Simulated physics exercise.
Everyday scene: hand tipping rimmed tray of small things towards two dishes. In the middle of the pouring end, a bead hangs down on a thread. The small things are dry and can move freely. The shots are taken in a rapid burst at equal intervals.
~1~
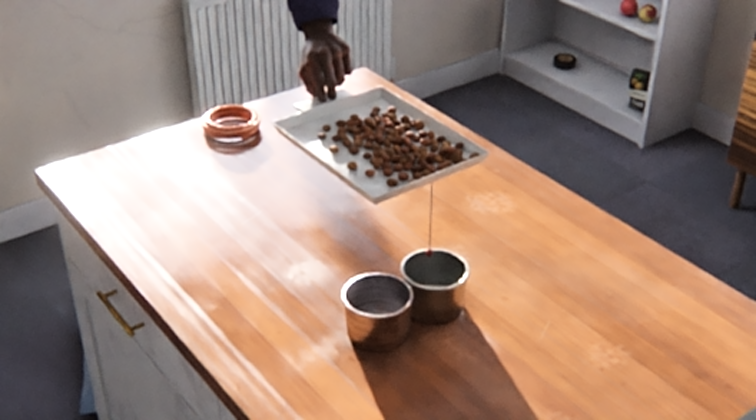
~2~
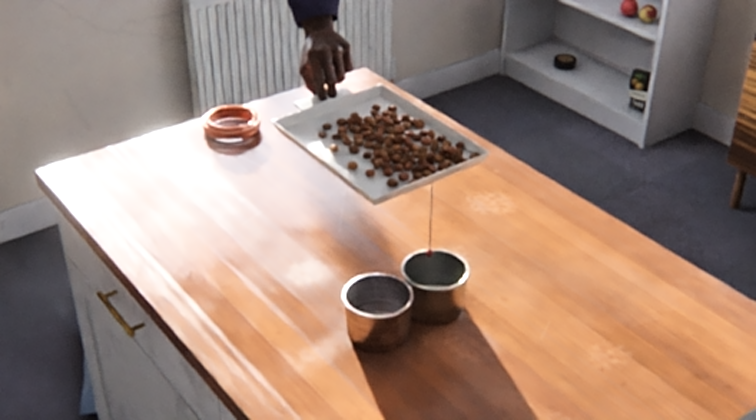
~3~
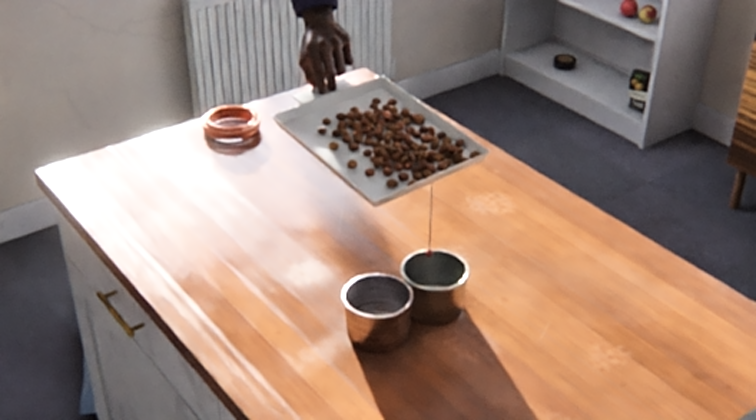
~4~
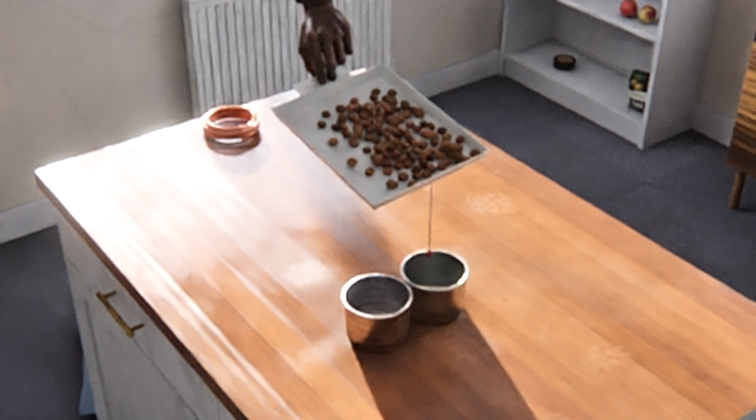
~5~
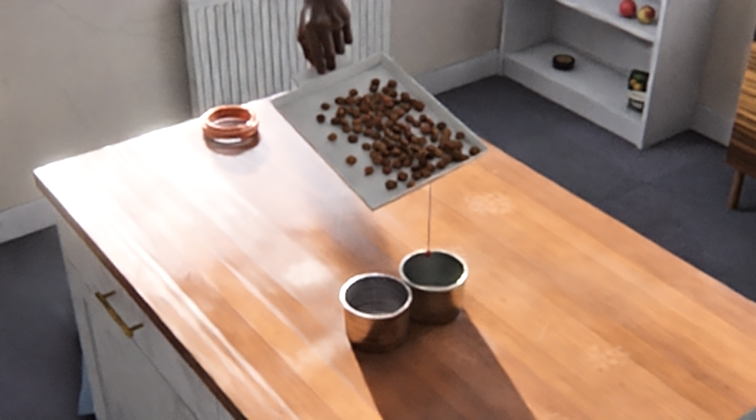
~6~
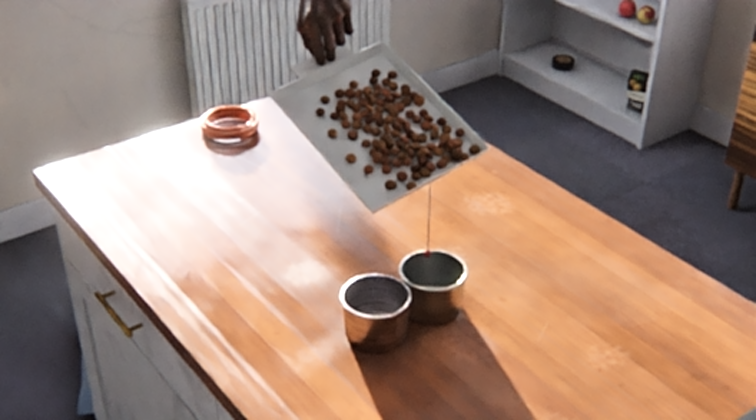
A hand held a pale tray of small brown pieces above two metal dishes on a wooden counter, then gradually raised the far end, tilting the tray more steeply toward its near left corner.
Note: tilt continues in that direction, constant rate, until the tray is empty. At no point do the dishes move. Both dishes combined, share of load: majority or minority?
Most of the load lands in the dishes.
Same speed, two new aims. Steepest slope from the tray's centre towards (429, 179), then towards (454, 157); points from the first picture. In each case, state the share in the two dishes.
About 20 %, then 0 %.
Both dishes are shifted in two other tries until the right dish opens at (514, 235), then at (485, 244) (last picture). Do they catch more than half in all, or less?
Short of half, then short of half.
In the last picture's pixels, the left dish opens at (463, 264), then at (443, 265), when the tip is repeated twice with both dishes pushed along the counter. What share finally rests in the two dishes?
That makes 0 per cent, followed by 0 per cent.
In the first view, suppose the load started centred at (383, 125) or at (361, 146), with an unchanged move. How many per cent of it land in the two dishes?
Close to 60 in a hundred, then close to 90 in a hundred.
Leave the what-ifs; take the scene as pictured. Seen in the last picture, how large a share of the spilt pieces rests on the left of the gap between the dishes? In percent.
Roughly 20 in a hundred.
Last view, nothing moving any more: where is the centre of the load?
(382, 325).
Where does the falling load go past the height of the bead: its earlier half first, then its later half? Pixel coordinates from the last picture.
About (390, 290), and after that about (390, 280).
Just after the last frame, tray tipped steeply; almost all on the tray; just a few in the right dish; just a few in the air.
A moment on, tray tipped past a quarter turn; just a few on the tray; roughly two thirds in the left dish; about a tenth in the right dish; about a tenth outside both; about a tenth in the air.
Further on, tray tipped past a quarter turn; the larger part in the left dish; about a tenth in the right dish; about a tenth outside both.
When it is over, tray tipped past a quarter turn; the larger part in the left dish; about a tenth in the right dish; about a tenth outside both.
